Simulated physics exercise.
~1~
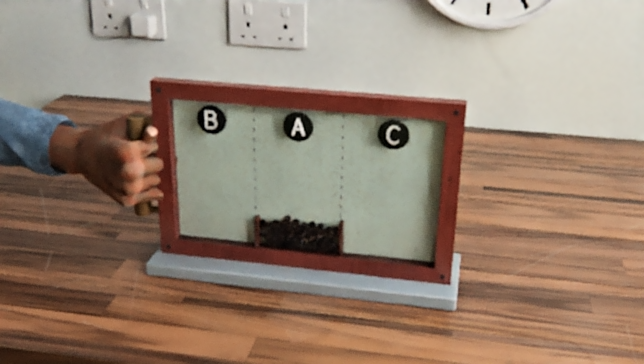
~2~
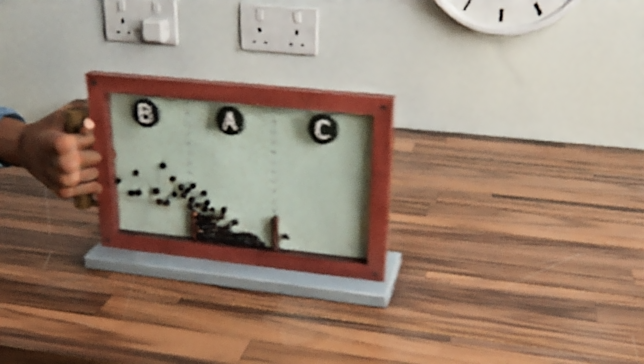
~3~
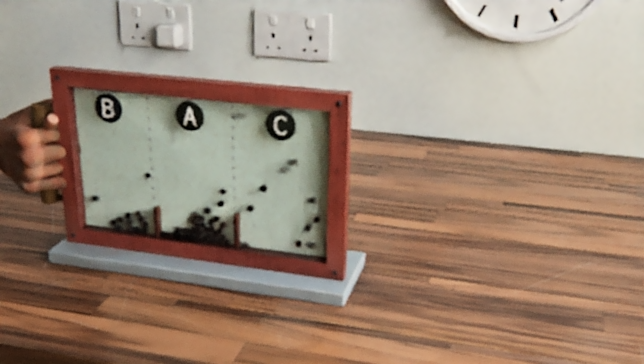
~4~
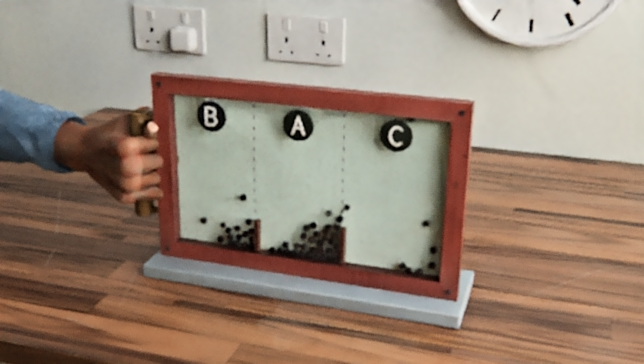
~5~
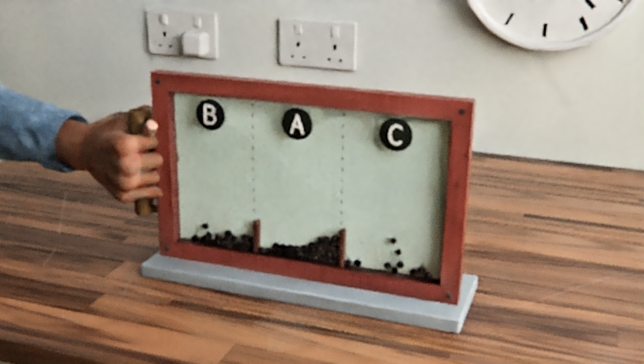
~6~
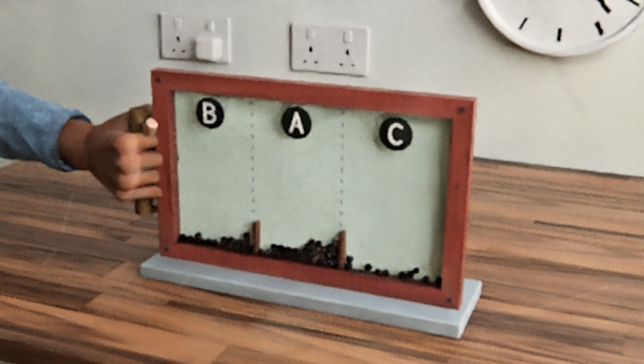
We see a hand slide a red-framed clear case of black beads left along a wooden table and back again, scattering beads from the middle strip A over low dividers into B and C, until they settle along the bottom of all three strips.
